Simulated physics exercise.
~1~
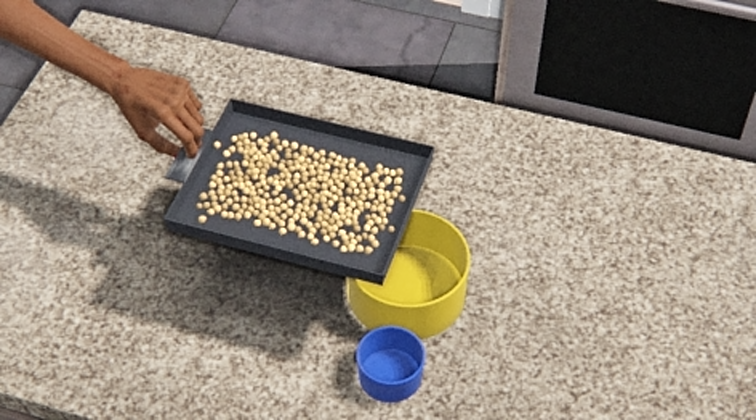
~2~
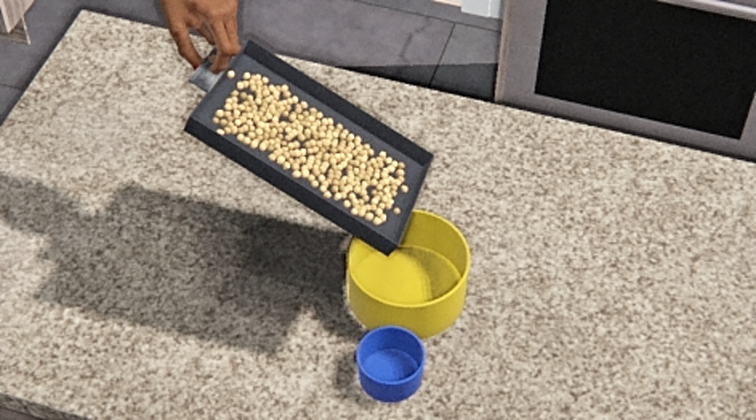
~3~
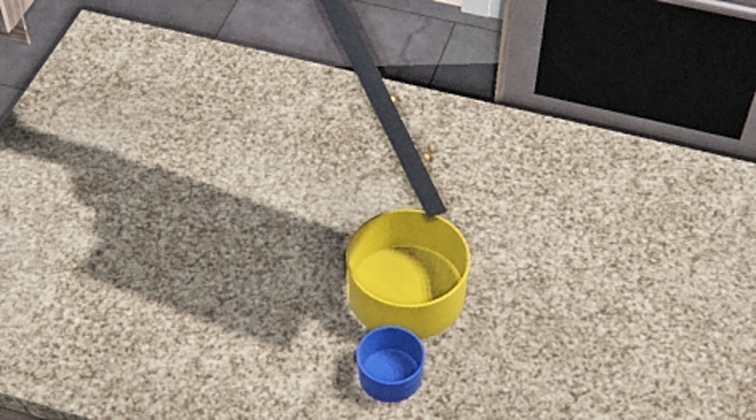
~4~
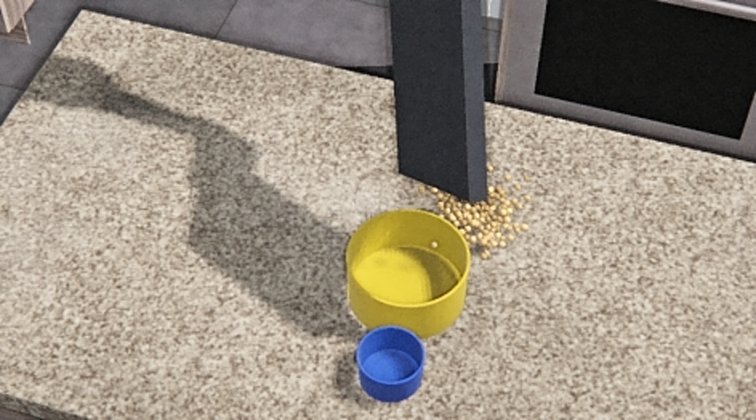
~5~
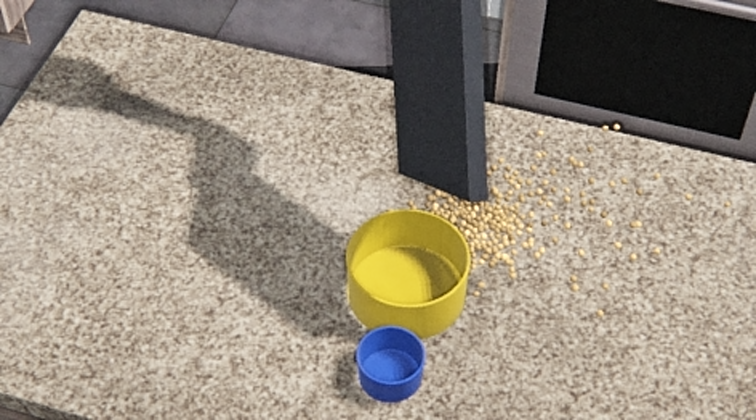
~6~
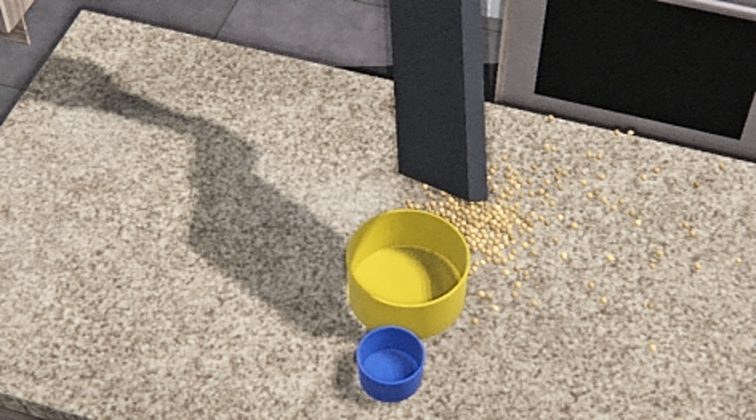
A hand at the upper left holds a dark, shallow tray of small, pale golden chickpeas above a speckled stone kitchen counter, seen from above at an angle. Below the tray sit a yellow pot and, just in front of it, a smaller blue dish, with an oven behind the counter. The hand swings up as the tray tips steeply toward the right, then passes out of view. Chickpeas pour from the lower end, landing behind and to the right of the pot. They heap up and scatter rightward across the counter, while the tray stays upright and both containers look empty.
